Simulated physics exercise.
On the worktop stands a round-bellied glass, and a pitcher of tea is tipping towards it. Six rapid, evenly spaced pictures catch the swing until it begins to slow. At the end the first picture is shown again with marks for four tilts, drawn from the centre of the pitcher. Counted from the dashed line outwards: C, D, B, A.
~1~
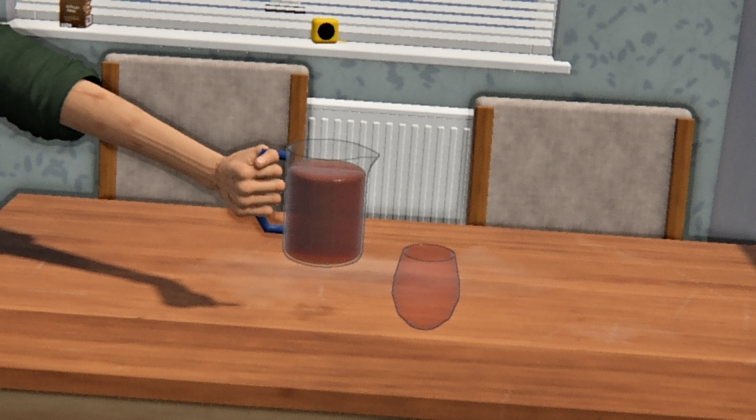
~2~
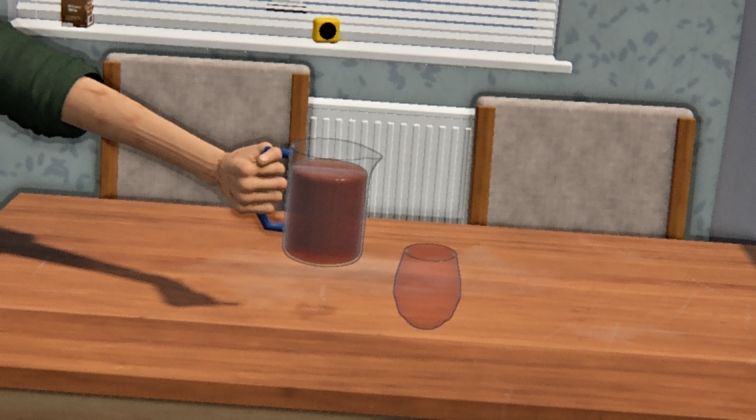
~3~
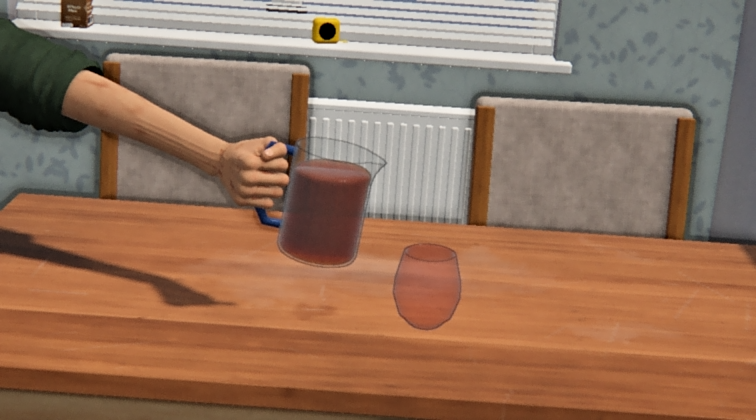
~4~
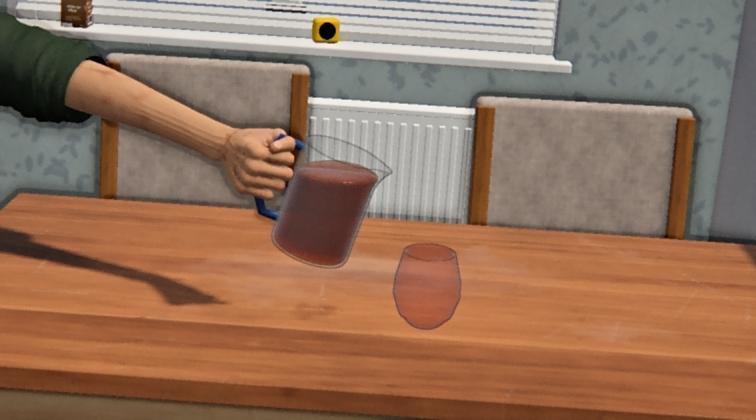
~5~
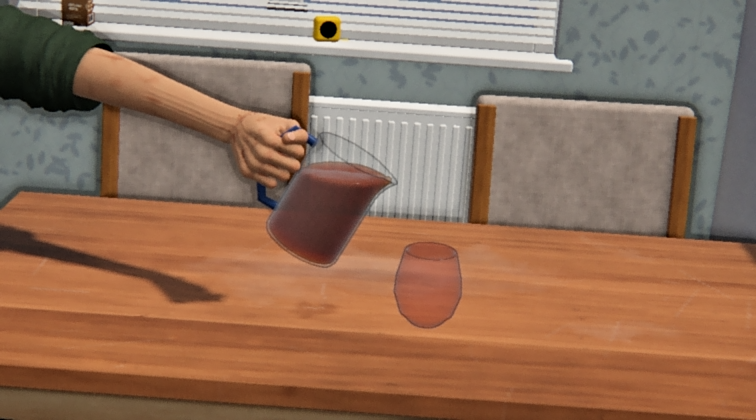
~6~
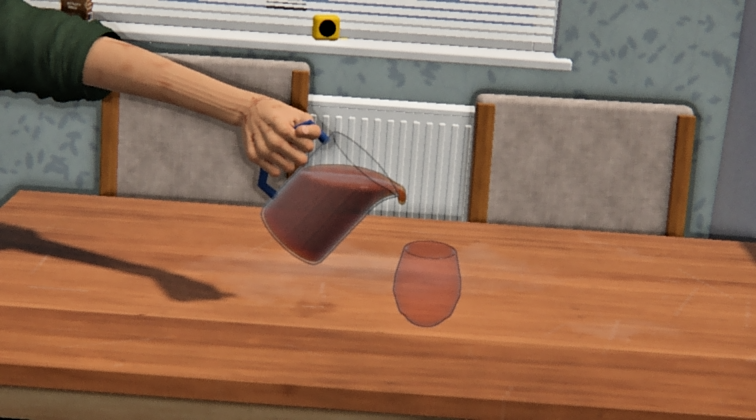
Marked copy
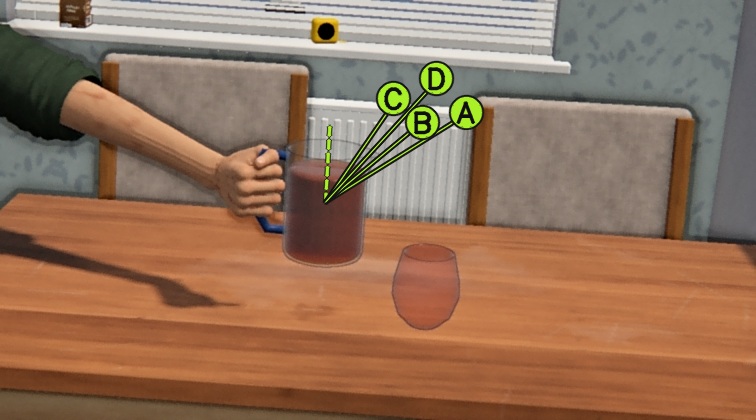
Hand tilting a clear pitcher of reddish tea rightward beside a round-bellied glass on a wooden table, liquid reaching over the lip.
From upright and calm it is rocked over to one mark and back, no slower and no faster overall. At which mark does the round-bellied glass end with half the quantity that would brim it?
A works best here.
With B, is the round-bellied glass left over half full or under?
Under half.
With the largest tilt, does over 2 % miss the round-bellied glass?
No, it does not.
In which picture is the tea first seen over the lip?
In picture 6.
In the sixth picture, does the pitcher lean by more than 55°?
No, it does not.
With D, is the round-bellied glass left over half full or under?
Under half.
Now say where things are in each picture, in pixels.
The first picture shows upright, lip at (378, 155); rim of the round-bellied glass round (429, 252); nothing has left yet.
The second picture shows tipped about 2°, lip at (381, 156); nothing has left yet.
The third picture shows tipped about 8°, lip at (385, 162); nothing has left yet.
The fourth picture shows tipped about 16°, lip at (391, 171); nothing has left yet.
The fifth picture shows tipped about 27°, lip at (397, 182); nothing has left yet.
The sixth picture shows tipped about 39°, lip at (398, 194); tea is over the lip, down to (403, 201).
On the marked copy, A at (452, 122); B at (408, 133); C at (386, 114); D at (426, 92).
For tilt A, the round-bellied glass ends with about 47 % of what it can hold.
For tilt B, the round-bellied glass ends with about 30 % of what it can hold.
For tilt C, the round-bellied glass ends with about 5 % of what it can hold.
For tilt D, the round-bellied glass ends with about 15 % of what it can hold.
